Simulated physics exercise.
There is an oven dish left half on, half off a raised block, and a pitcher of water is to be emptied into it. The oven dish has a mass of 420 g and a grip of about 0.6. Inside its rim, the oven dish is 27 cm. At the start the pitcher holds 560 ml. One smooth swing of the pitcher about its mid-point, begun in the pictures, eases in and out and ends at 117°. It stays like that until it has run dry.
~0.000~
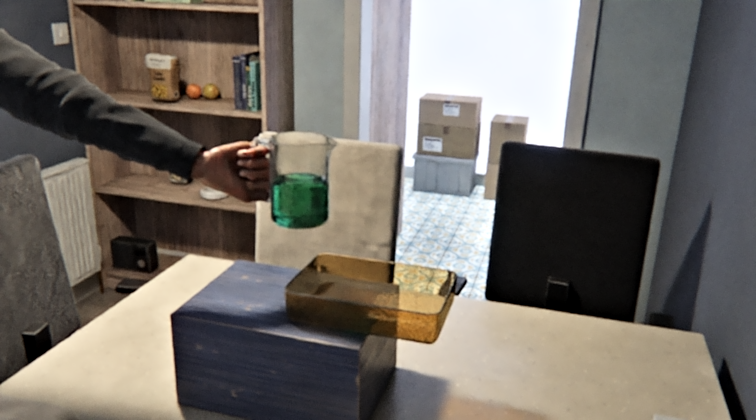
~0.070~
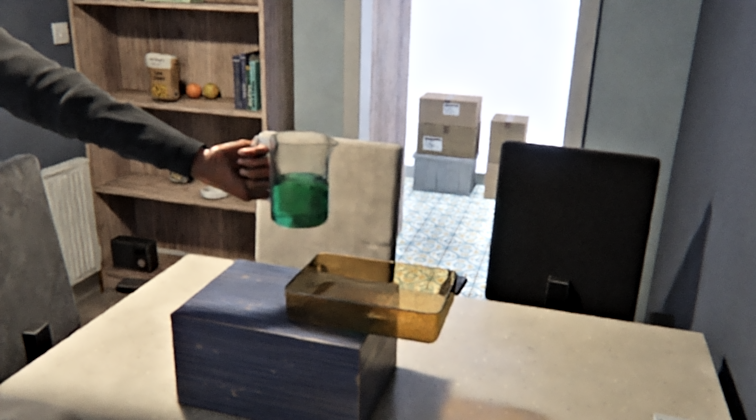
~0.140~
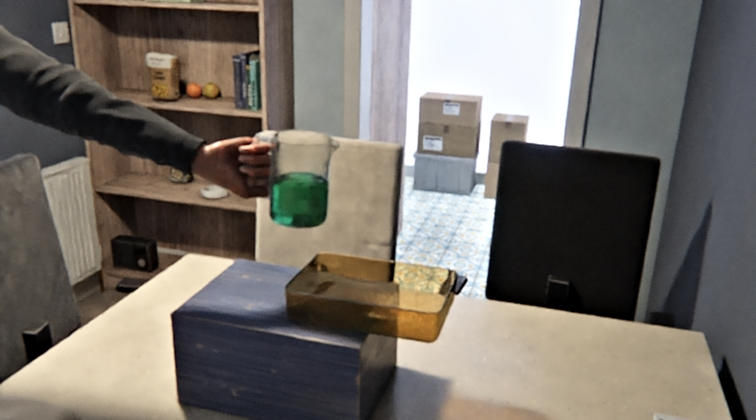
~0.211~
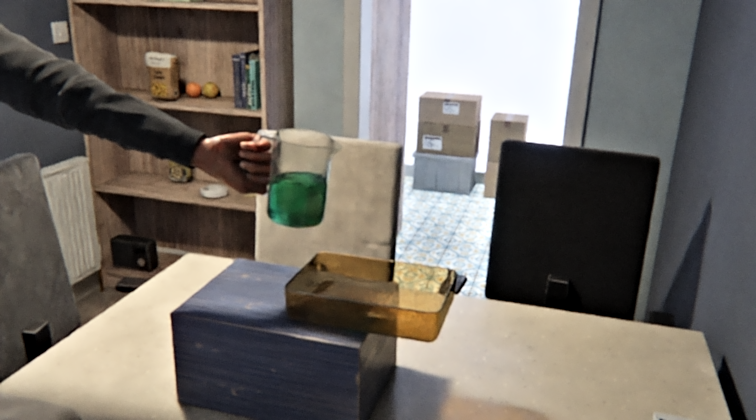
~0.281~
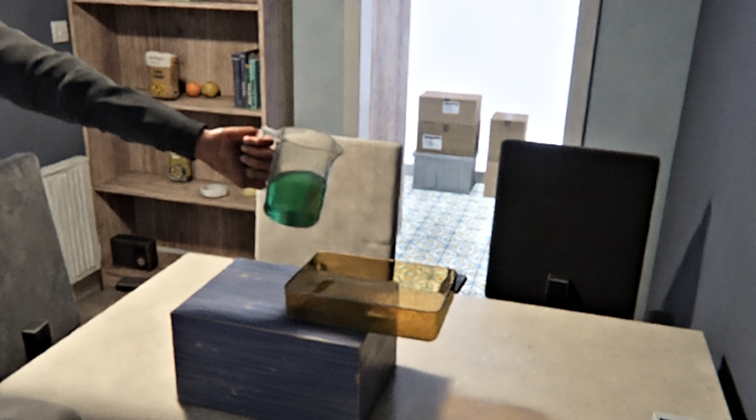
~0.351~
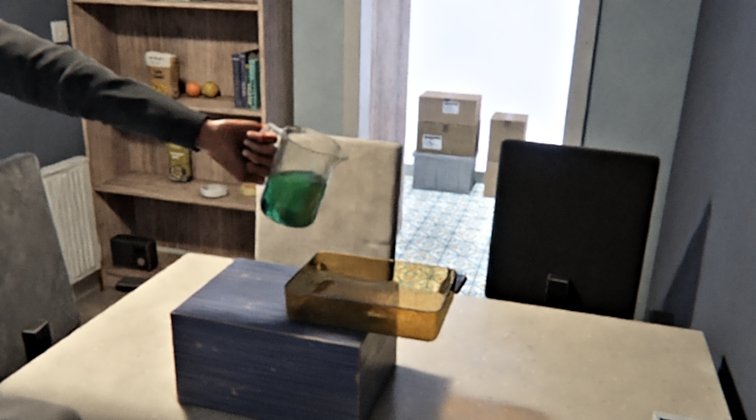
In this clip, a hand reaching in from the left holds a clear pitcher of green liquid near an amber dish resting partly on a dark block, then gradually tilts the pitcher moderately to the right.
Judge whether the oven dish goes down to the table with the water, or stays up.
It stays up.
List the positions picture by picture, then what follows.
In the first frame, it leans 0°; its right rim is at (337, 143); the water meets the walls at (276, 176) and (327, 182); the oven dish's rim runs from (302, 271) to (449, 293); the block's edge is at (359, 349).
In the second frame, it leans 1°; its right rim is at (338, 143); the water meets the walls at (276, 176) and (327, 182).
In the third frame, it leans 3°; its right rim is at (340, 145); the water meets the walls at (276, 176) and (327, 181).
In the fourth frame, it leans 7°; its right rim is at (342, 148); the water meets the walls at (275, 175) and (327, 181).
In the fifth frame, it leans 13°; its right rim is at (345, 152); the water meets the walls at (275, 175) and (327, 180).
In the sixth frame, it leans 20°; its right rim is at (348, 158); the water meets the walls at (273, 175) and (327, 181).
By 0.79 s the tilt is 77° and 96 per cent is still to pour; the oven dish lies level with 0 per cent in it.
By 1.10 s the tilt is 111° and 31 per cent is still to pour; the oven dish lies level with 40 per cent in it.
By 1.44 s the tilt is 117° and 1 per cent is still to pour; the oven dish lies level with 75 per cent in it.
By 1.80 s the tilt is 117° and 0 per cent is still to pour; the oven dish lies level with 80 per cent in it.
At rest the oven dish lies level with 80 per cent in it.
